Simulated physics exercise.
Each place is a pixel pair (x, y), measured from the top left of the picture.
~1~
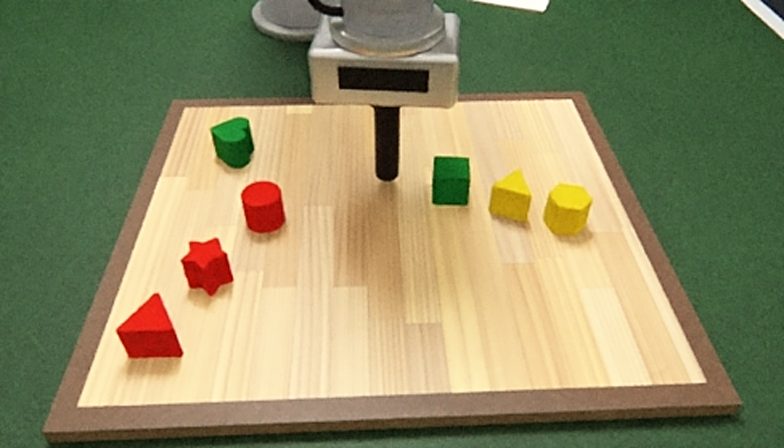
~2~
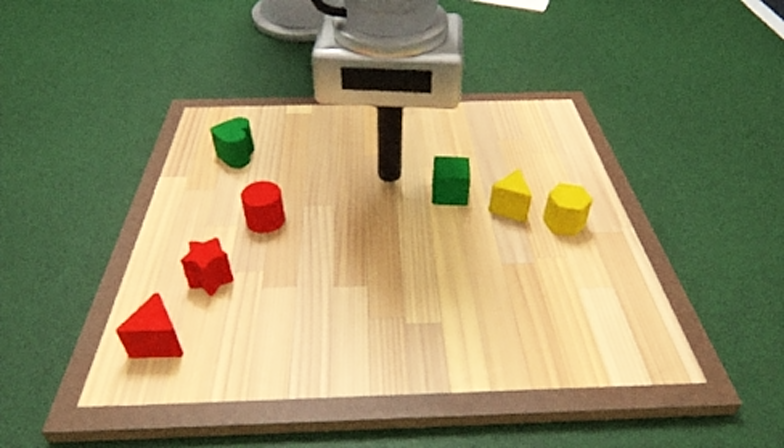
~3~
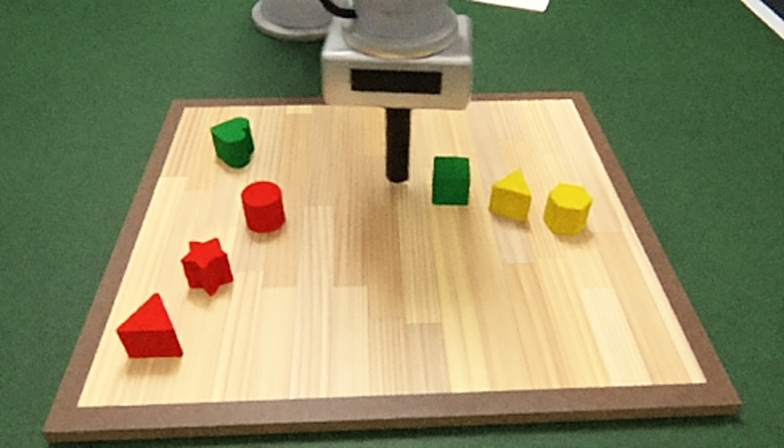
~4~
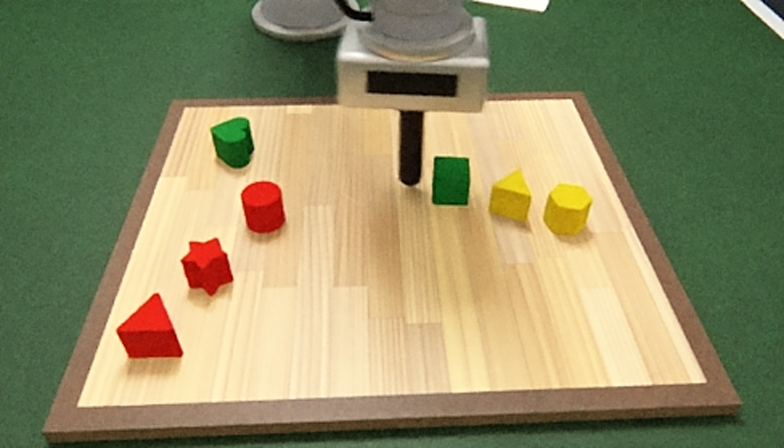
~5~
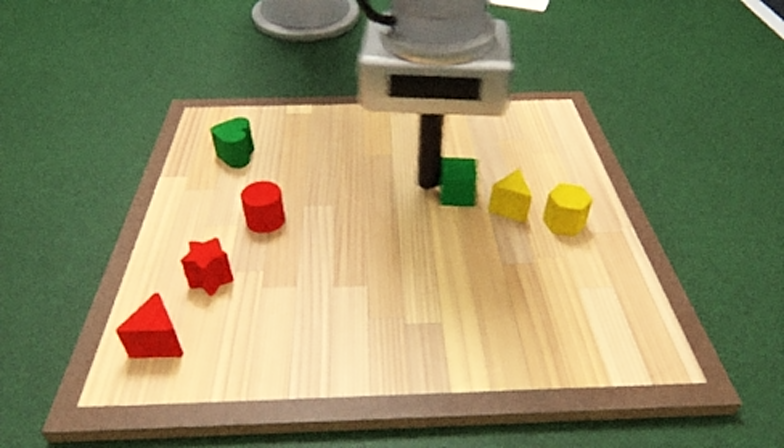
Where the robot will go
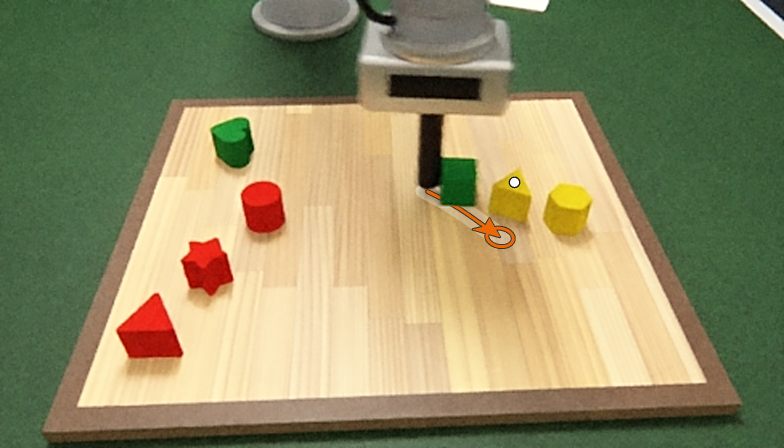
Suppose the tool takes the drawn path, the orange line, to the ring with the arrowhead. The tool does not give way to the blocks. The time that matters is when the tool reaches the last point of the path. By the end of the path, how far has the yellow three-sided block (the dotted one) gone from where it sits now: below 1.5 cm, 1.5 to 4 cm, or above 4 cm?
Range: Under 1.5 cm.
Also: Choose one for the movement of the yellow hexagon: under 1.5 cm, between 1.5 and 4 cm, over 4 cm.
Up to 1.5 cm.
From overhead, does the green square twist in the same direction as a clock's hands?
Going by the path, no.
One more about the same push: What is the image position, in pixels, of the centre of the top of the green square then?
My prediction: (490, 172).
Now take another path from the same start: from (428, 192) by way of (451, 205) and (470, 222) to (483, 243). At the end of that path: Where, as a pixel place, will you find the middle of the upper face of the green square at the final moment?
My estimate: (487, 172).
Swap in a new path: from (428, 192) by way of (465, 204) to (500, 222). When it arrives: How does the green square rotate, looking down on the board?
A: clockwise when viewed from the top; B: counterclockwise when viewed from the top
I'll go with B - counterclockwise when viewed from the top.
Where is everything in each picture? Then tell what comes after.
Lower end of the tool at (387, 176), tops of blocks, green square at (452, 167), yellow three-sided block at (515, 182), yellow hexagon at (571, 195), in the first picture.
Tool at (390, 176), blocks as before, in the second picture.
Tool at (397, 177), blocks as before, in the third picture.
Tool at (410, 180), blocks as before, in the fourth picture.
Tool at (428, 183), green square at (460, 168), yellow three-sided block at (515, 182), yellow hexagon at (571, 195), in the fifth picture.
The drawn path runs from (428, 192) via (452, 205) and (476, 220), ending at (500, 237); the dot is on the yellow three-sided block.
The first path, step by step. Halfway along, tool at (466, 204); green square at (489, 172), turned 35° anticlockwise; yellow three-sided block at (521, 184).
At the end, tool at (502, 229); green square at (490, 172), turned 40° anticlockwise; yellow three-sided block at (521, 184); yellow hexagon not moved.
